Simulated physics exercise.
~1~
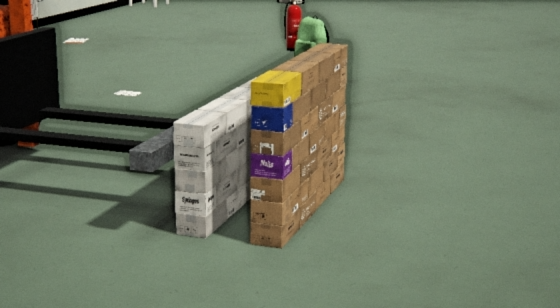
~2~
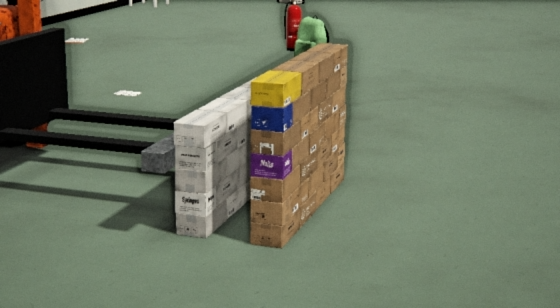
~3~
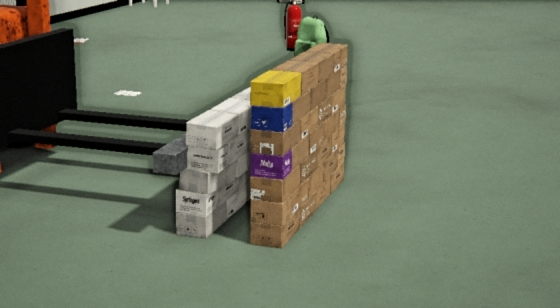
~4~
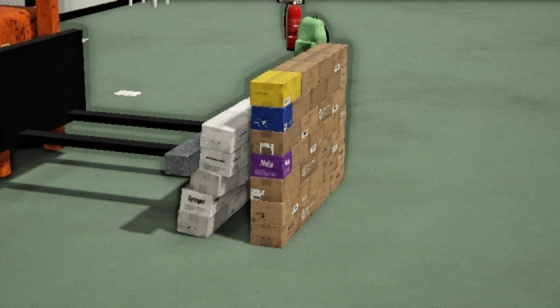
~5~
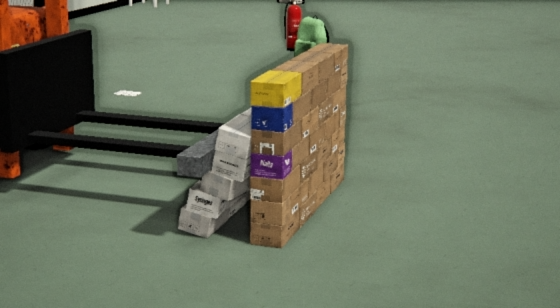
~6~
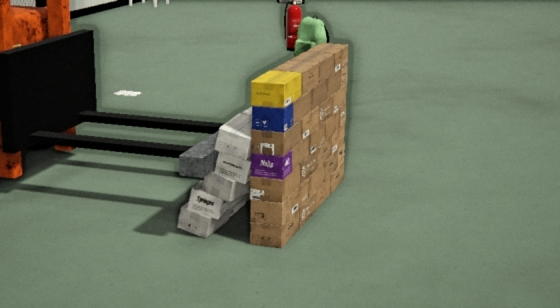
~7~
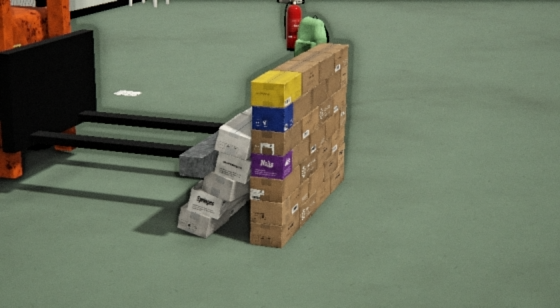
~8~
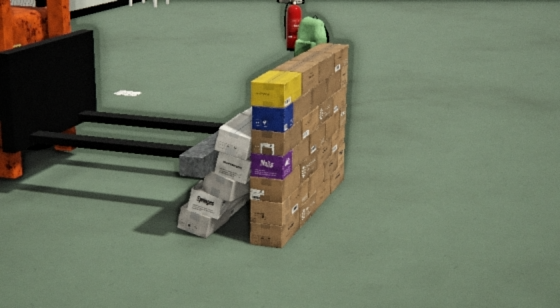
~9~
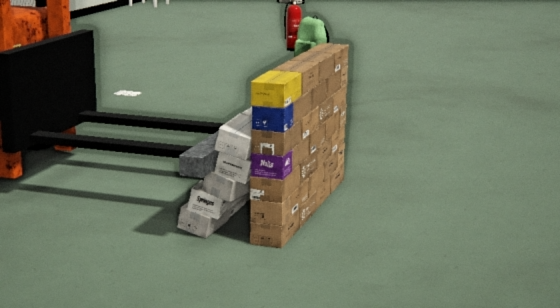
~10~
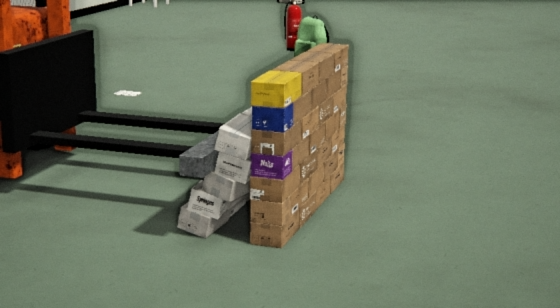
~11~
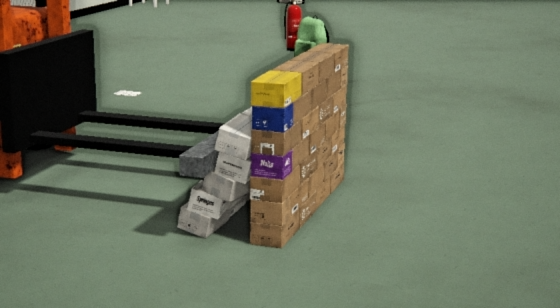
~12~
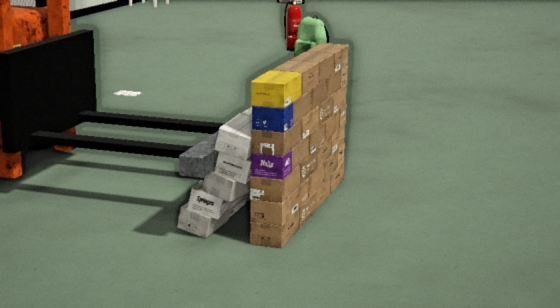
At first, two walls of stacked boxes stand close together on a green floor, a pale one on the left and a brown one on the right with yellow, blue and purple boxes at its near end. Behind the pale wall, a truck's dark forks carry a grey beam. The truck moves right, and the beam pushes into the pale wall. Its upper rows slide and lean rightward in uneven steps until they rest against the brown wall. Then the truck stops, and everything holds still, with the pale wall slanted but not fallen and the brown wall still upright, its coloured boxes in place.
